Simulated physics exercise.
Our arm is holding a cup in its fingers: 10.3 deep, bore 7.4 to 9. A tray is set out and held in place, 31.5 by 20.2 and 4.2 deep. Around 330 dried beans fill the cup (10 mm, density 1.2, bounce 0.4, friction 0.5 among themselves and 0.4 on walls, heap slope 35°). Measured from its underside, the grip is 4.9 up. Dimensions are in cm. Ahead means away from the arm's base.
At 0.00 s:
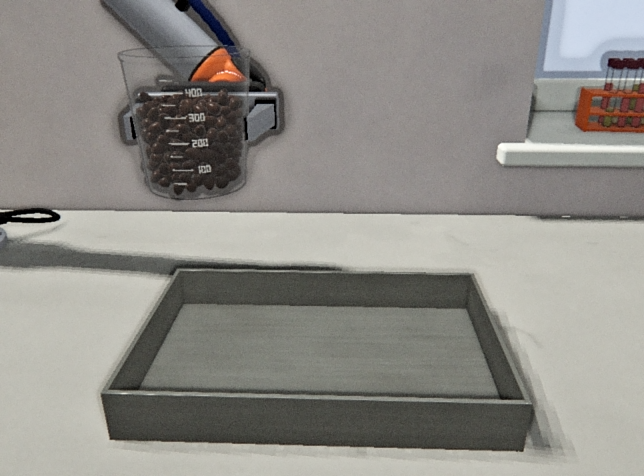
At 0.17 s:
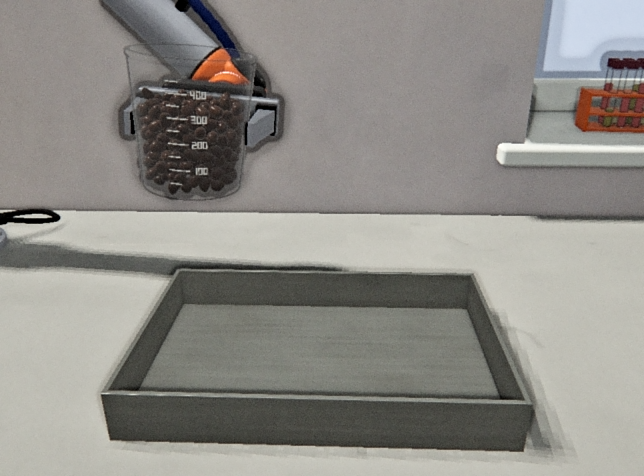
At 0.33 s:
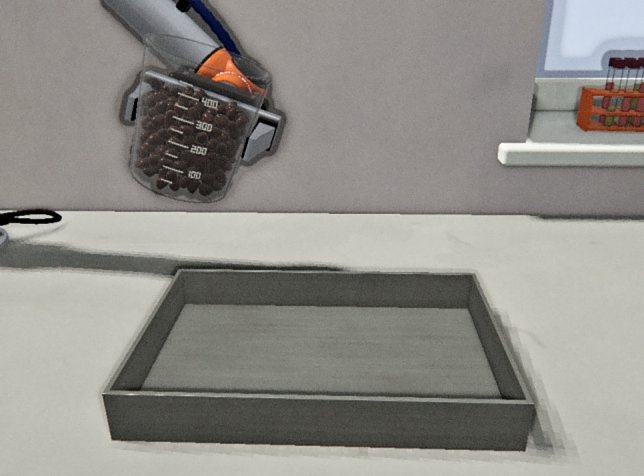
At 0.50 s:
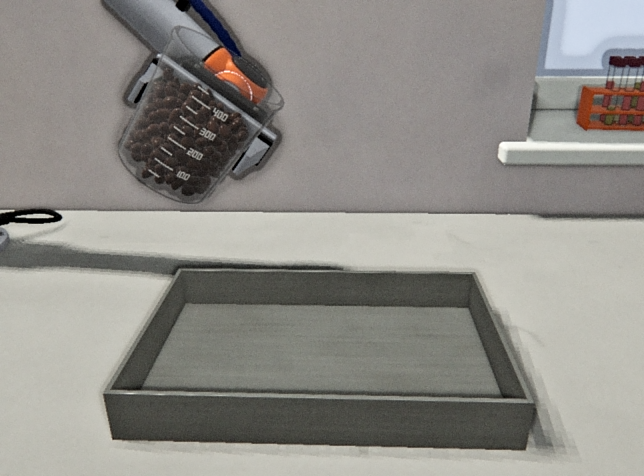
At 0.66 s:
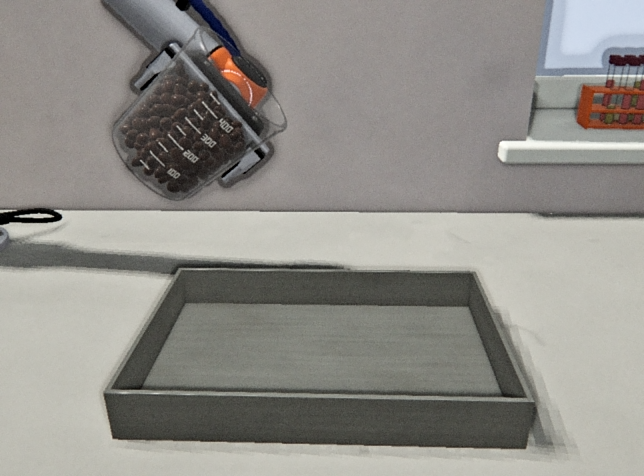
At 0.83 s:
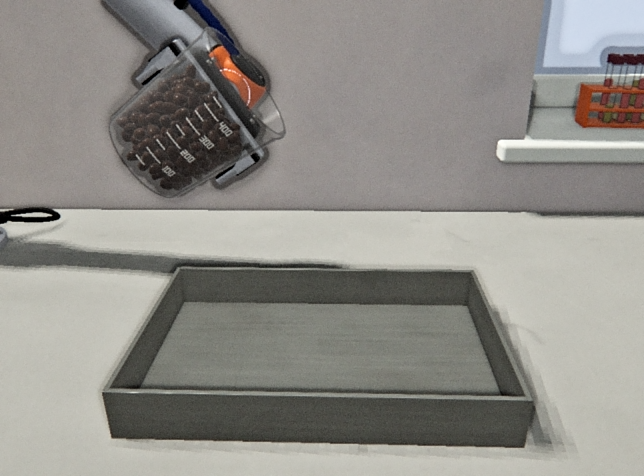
Above a gray tray, a robot arm steadily tilts a clear cup of dark beans rightward.
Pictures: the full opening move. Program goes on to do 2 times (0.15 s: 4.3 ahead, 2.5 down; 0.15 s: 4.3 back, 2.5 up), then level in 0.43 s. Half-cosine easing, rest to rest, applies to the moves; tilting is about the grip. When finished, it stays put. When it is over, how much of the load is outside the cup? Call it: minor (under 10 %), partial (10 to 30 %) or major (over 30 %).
My call is minor.
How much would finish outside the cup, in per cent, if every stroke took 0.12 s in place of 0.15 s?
It would come to around 5 %.
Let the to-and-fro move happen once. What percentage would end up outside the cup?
I'd expect close to 0 per cent then.
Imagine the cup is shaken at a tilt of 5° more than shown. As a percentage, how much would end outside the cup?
I'd put it close to 5 per cent.
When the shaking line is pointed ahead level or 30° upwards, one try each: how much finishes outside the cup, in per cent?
Roughly 10 per cent, then 20 per cent.
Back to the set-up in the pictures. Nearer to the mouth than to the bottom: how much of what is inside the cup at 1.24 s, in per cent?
Around 35 in a hundred.
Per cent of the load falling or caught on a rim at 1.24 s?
My guess is some 1 in a hundred.
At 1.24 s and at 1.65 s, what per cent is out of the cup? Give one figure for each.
In turn: 0 %, then 0 %.
By 1.24 s, tilted 56° forward, highest piece 22 above the table; 322 in the cup, 3 in the tray, 4 in flight or on a rim.
By 1.65 s, tilted 26° forward, highest piece 25 above the table; 322 in the cup, 7 in the tray.
By 2.06 s, level, highest piece 27 above the table; 322 in the cup, 7 in the tray.
By 3.11 s, level, highest piece 27 above the table; 322 in the cup, 7 in the tray.
Final count, 322 in the cup, 7 in the tray. That is 2 % outside the cup.
